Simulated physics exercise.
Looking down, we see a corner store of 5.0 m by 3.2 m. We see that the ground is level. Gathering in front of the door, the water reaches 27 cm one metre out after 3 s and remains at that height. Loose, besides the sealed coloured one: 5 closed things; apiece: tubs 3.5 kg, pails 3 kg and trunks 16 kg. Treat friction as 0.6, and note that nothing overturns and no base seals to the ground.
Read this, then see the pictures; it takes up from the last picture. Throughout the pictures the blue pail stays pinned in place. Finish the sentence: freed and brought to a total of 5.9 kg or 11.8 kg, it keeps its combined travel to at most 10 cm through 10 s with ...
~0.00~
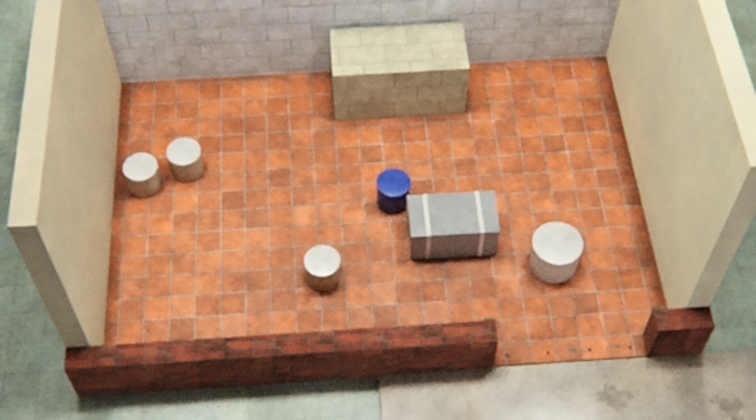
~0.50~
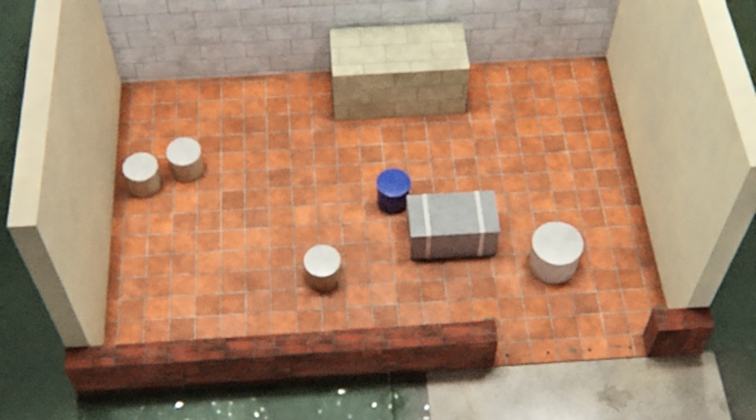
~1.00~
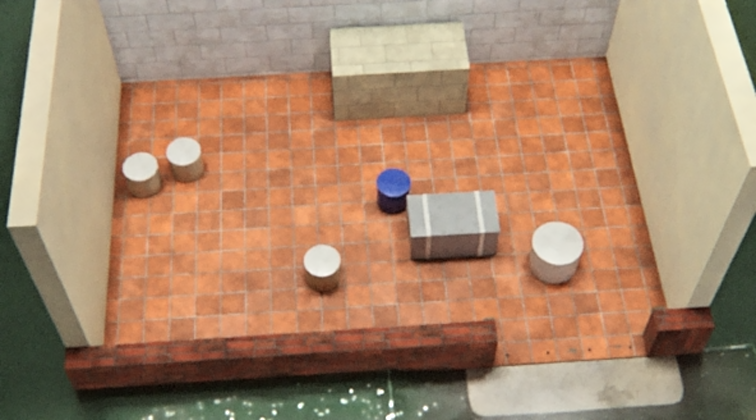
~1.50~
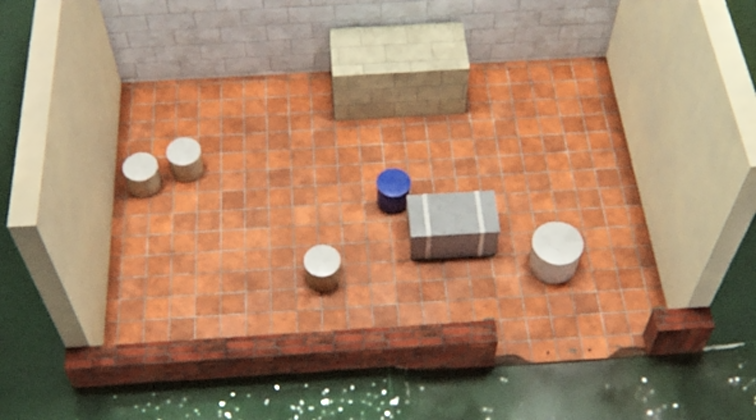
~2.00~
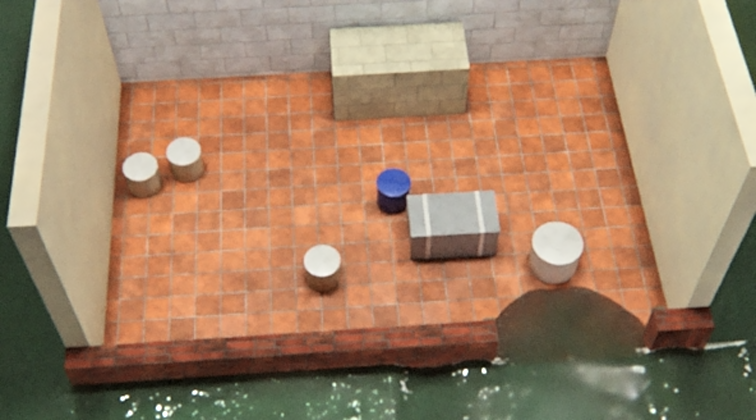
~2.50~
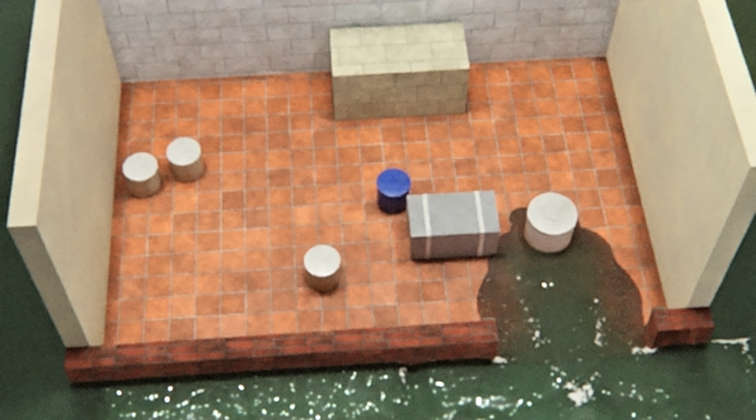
It does so with neither total.
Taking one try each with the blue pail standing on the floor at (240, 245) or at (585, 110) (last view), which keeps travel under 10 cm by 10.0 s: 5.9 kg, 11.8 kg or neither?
Taking them in turn, only the heavier mass keeps it, and neither mass keeps it.
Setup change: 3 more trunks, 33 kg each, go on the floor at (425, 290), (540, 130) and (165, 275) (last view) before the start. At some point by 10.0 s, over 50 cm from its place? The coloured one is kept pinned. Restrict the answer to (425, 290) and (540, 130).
Those two come out inside the line and over the line, in that order.
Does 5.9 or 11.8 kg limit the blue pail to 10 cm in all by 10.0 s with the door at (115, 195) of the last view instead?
That way, neither mass suffices.
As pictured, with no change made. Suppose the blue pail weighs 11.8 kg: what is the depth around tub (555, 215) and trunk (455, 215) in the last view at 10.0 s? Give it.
Around 23 cm and 16 cm.
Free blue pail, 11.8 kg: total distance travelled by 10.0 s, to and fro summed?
About 120 cm.
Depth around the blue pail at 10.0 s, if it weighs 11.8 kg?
Around 8 cm.
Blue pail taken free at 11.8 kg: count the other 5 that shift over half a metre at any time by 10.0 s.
The answer here is 5.
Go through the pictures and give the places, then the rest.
In the first frame, the blue pail at (394, 182) rests on the ground; water covers 0.0 m2; 0 of 6 have shifted.
In the second frame, the blue pail at (394, 182) rests on the ground; 0.0 m2 under water; 0 of 6 have shifted.
In the third frame, the blue pail at (394, 182) rests on the ground; 0.0 m2 under water; 0 of 6 have shifted.
In the fourth frame, the blue pail at (394, 182), on the bottom; 0.0 m2 under water; 0 of 6 have shifted.
In the fifth frame, the blue pail at (394, 182), on the bottom; 0.5 m2 under water; 0 of 6 have shifted.
In the sixth frame, the blue pail at (394, 182), on the bottom; 1.4 m2 under water; 1 of 6 have shifted.
After 3.5 s the blue pail would be 0 cm from its start with 5.9 kg and 0 cm from its start with 11.8 kg; 0 cm of water round it then.
After 4.5 s the blue pail would be 31 cm from its start with 5.9 kg and 7 cm from its start with 11.8 kg; 3 cm of water round it then.
After 7.0 s the blue pail would be 107 cm from its start with 5.9 kg and 16 cm from its start with 11.8 kg; 9 cm of water round it then.
After 10.0 s the blue pail would be 231 cm from its start with 5.9 kg and 113 cm from its start with 11.8 kg; 8 cm of water round it then.
